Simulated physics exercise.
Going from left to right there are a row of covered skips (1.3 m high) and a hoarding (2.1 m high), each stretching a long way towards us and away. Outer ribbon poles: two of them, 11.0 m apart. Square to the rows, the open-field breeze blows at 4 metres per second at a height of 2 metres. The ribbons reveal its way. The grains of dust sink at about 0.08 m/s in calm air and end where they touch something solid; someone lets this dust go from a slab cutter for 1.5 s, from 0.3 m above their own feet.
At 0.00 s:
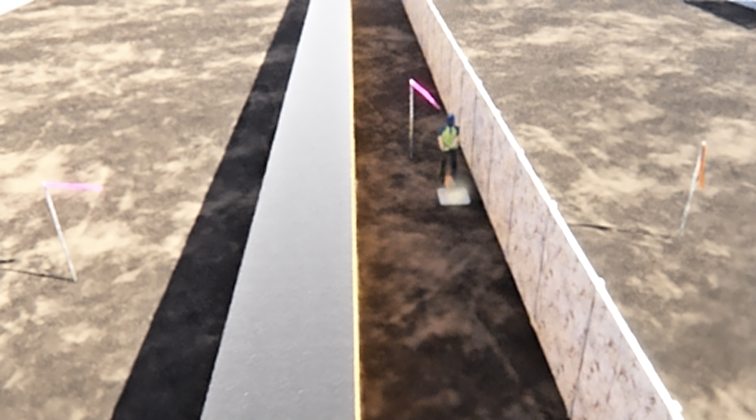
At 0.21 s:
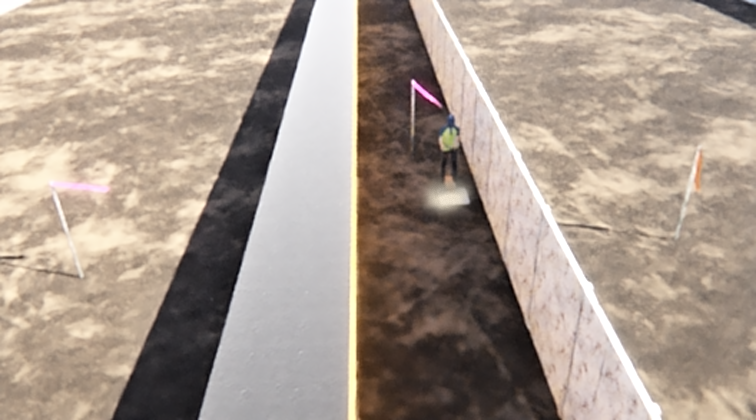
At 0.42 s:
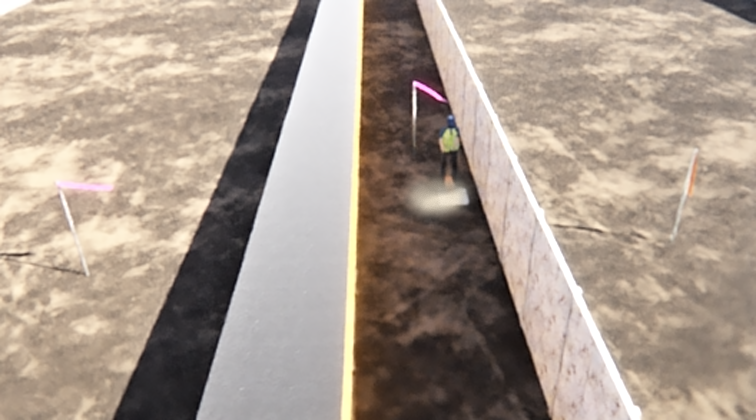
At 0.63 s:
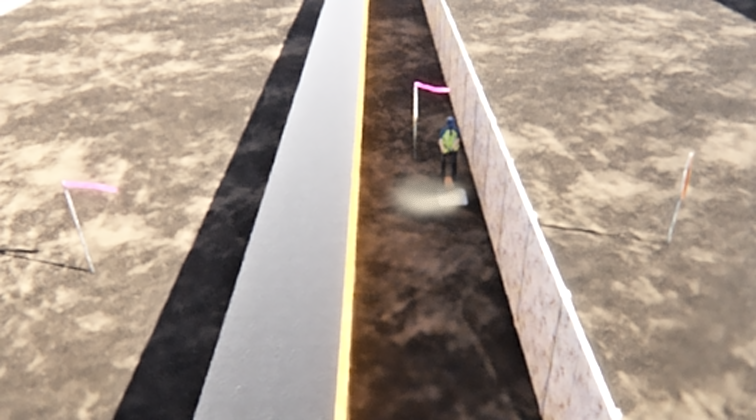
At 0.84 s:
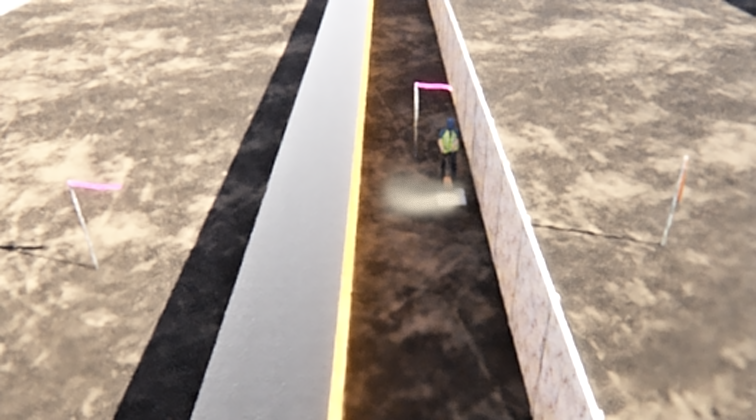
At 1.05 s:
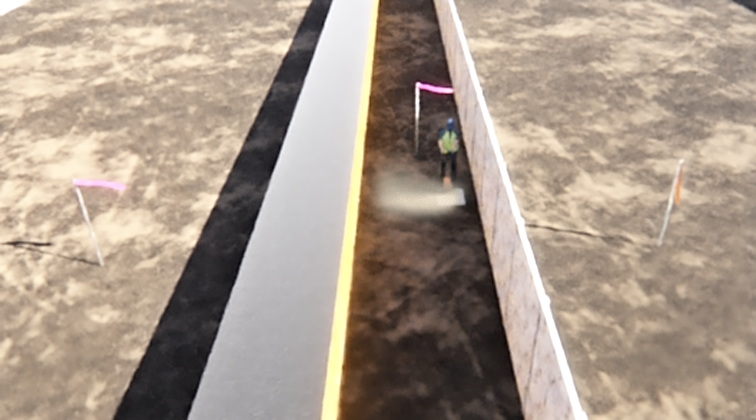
A person in a yellow vest stands beside a hoarding as pale dust spreads out leftward.
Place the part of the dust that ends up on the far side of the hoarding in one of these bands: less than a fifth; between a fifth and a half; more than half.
It is between a fifth and a half.
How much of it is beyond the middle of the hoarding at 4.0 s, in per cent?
About 5 %.
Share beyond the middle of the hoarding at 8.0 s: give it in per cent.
I'd say around 25 percent of it is past the middle.
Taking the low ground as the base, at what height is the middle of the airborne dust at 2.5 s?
Middle height: Approx. 0.8 m.
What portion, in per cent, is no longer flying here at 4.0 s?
I reckon it's close to 35 percent.
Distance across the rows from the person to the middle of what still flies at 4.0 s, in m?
It is around 0.5 m.
After 2.5 s, 0 % is beyond the hoarding; 26 % has touched down or left; the middle of what still flies is 0.8 m above the low ground, near (381, 174).
After 4.0 s, 7 % is beyond the hoarding; 34 % has touched down or left; the middle of what still flies is 1.4 m above the low ground, near (422, 147).
After 8.0 s, 25 % is beyond the hoarding; 52 % has touched down or left; the middle of what still flies is 1.7 m above the low ground, near (592, 136).
After 20.0 s, 34 % is beyond the hoarding; 88 % has touched down or left.
After 45.0 s, 34 % is beyond the hoarding; 99 % has touched down or left.
